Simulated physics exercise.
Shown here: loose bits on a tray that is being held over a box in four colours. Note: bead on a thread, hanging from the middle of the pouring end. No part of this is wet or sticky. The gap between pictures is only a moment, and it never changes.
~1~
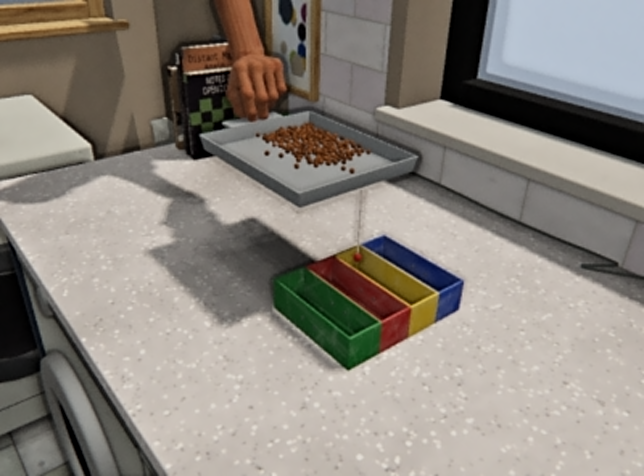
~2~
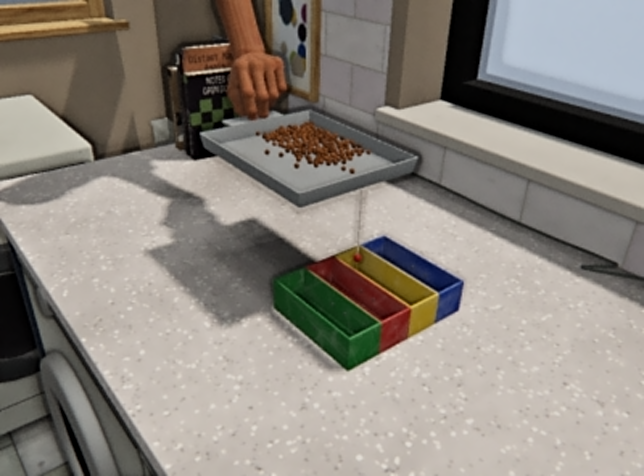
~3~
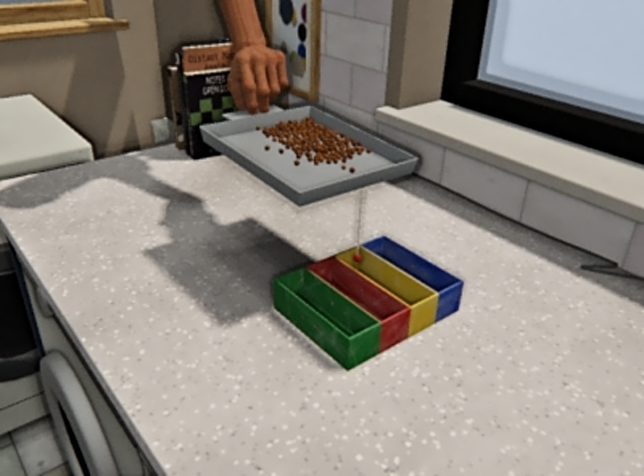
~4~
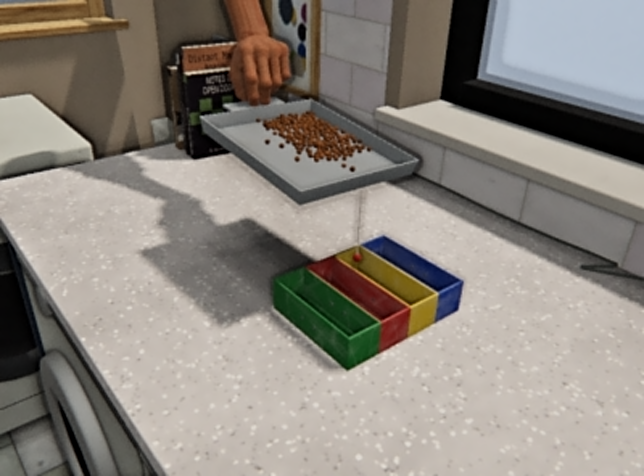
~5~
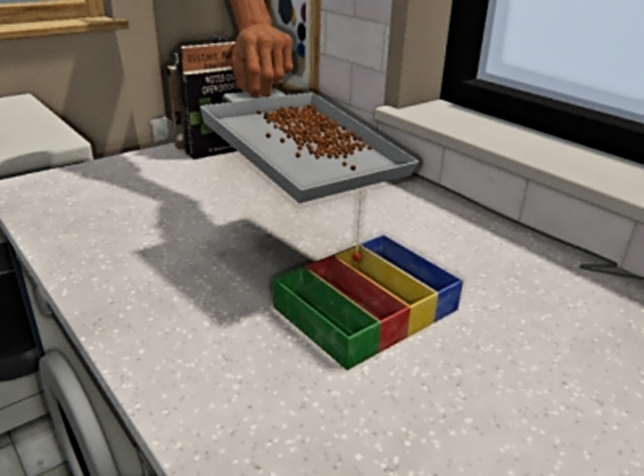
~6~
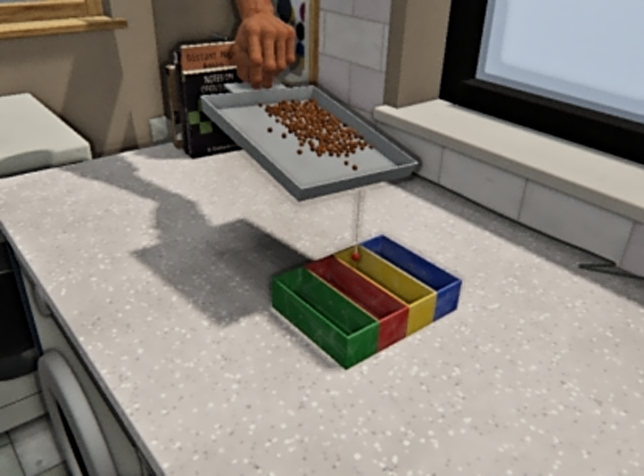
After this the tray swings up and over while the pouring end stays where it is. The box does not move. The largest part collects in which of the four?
In the blue cell.
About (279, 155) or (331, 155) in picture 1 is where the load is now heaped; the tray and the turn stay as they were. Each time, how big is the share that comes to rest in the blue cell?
Around 50 percent the first time and around 70 percent the second time.
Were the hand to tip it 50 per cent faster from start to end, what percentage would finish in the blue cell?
I'd say 70 percent or thereabouts.
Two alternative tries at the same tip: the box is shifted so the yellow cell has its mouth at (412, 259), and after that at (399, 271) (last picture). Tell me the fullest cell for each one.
Try 1 - the yellow one; try 2 - blue.
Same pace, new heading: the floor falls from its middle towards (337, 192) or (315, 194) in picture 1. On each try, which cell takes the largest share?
The cell in green, then green.
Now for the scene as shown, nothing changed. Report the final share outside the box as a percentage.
Share outside: Near 30 %.
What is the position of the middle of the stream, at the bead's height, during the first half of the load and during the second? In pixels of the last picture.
I'd put it at roughly (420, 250), and after that at roughly (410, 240).
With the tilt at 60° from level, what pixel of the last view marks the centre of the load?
Somewhere about (383, 158).
Shortly afterwards, tray tipped steeply; all but a few on the tray; only a few in the blue cell; only a few falling or outside the box.
Next, tray tipped right over; near a quarter on the tray; near a third in the blue cell; a little in the yellow cell; near a third falling or outside the box.
Some moments later, tray tipped past a quarter turn; near two thirds in the blue cell; a little in the yellow cell; near a third falling or outside the box.
In the end, tray tipped past a quarter turn; near two thirds in the blue cell; a little in the yellow cell; none at all in the green cell; none at all in the red cell; near a third outside the box.
